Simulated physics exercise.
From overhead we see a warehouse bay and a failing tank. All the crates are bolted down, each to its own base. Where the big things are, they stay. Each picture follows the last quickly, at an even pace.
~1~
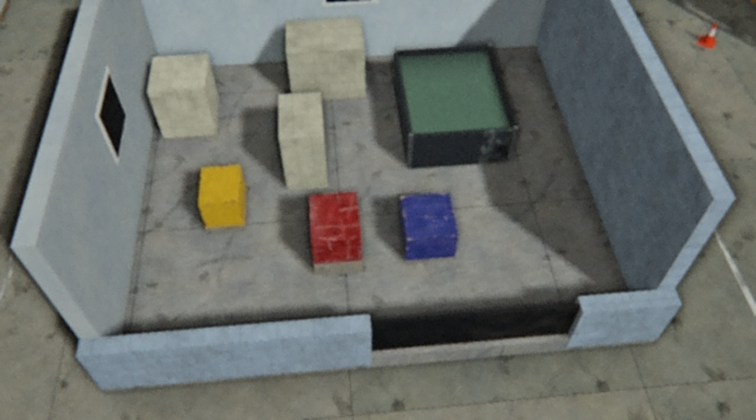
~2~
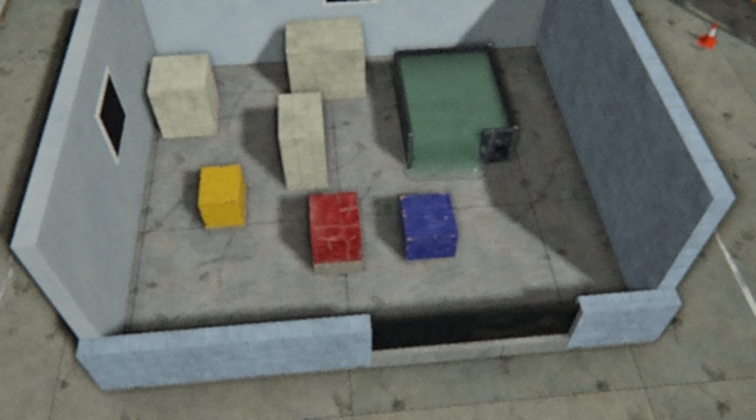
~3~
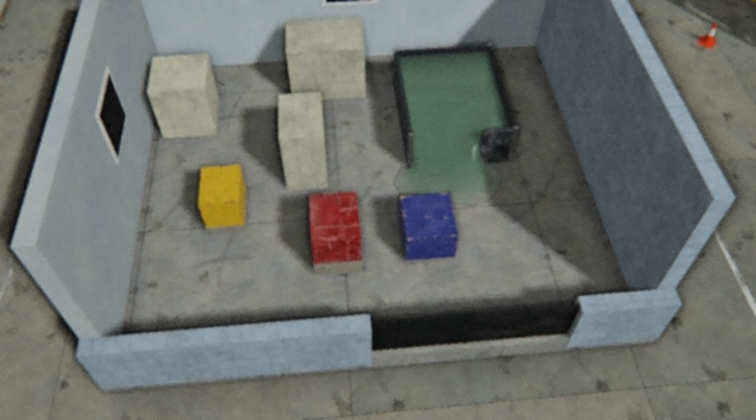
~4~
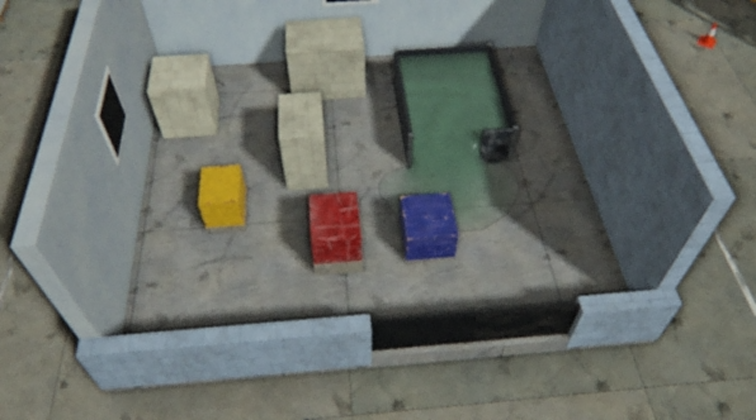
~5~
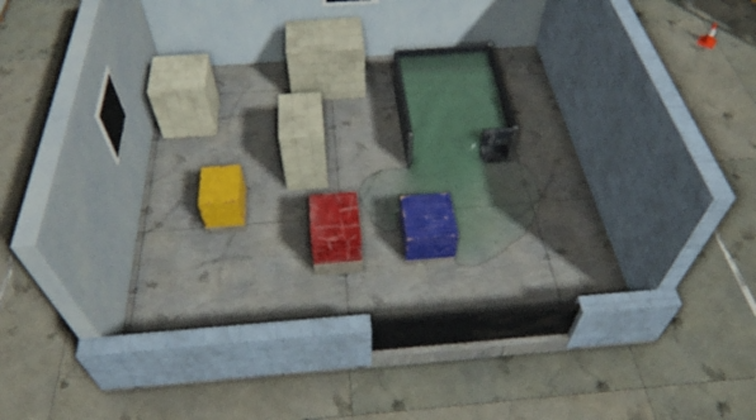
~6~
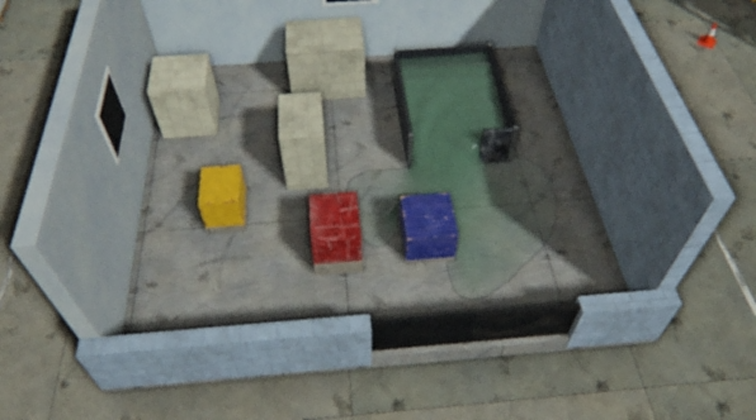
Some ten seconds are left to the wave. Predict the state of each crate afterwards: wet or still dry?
The yellow crate is within reach; the red crate is out of reach; the blue crate is within reach.
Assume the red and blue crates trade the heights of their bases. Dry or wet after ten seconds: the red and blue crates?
Red: Is reached; blue: Is reached.
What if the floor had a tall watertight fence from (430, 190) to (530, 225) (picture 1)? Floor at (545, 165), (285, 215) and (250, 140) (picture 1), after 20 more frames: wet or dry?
First inundated, then inundated, then inundated.
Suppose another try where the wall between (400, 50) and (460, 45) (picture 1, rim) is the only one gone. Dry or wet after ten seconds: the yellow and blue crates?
The yellow crate is not reached, the blue crate is reached.
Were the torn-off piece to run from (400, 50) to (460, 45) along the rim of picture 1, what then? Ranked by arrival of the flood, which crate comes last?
That would be the crate marked yellow, reached last.
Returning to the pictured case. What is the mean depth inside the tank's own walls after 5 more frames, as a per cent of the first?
My reading is roughly 62 in a hundred.
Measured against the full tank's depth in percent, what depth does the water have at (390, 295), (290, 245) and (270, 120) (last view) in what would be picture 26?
In that order: 8, 2 and 2 per cent.
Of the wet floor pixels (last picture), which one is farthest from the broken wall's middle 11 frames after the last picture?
The flood front should get to about (172, 258).
A moment on, water covers 25 % of the floor; the yellow crate not reached, the red crate water round its plinth, the blue crate water round its plinth.
Next, water covers 35 % of the floor; the yellow crate water round its plinth, the red crate water round its plinth, the blue crate water round its plinth.
Then, water covers 65 % of the floor; the yellow crate water round its plinth, the red crate water round its plinth, the blue crate water round its plinth.
Later, water covers 90 % of the floor; the yellow crate water round its plinth, the red crate water round its plinth, the blue crate water round its plinth.
In the end, water covers 100 % of the floor; the yellow crate was topped, the red crate stayed above the water, the blue crate was topped.
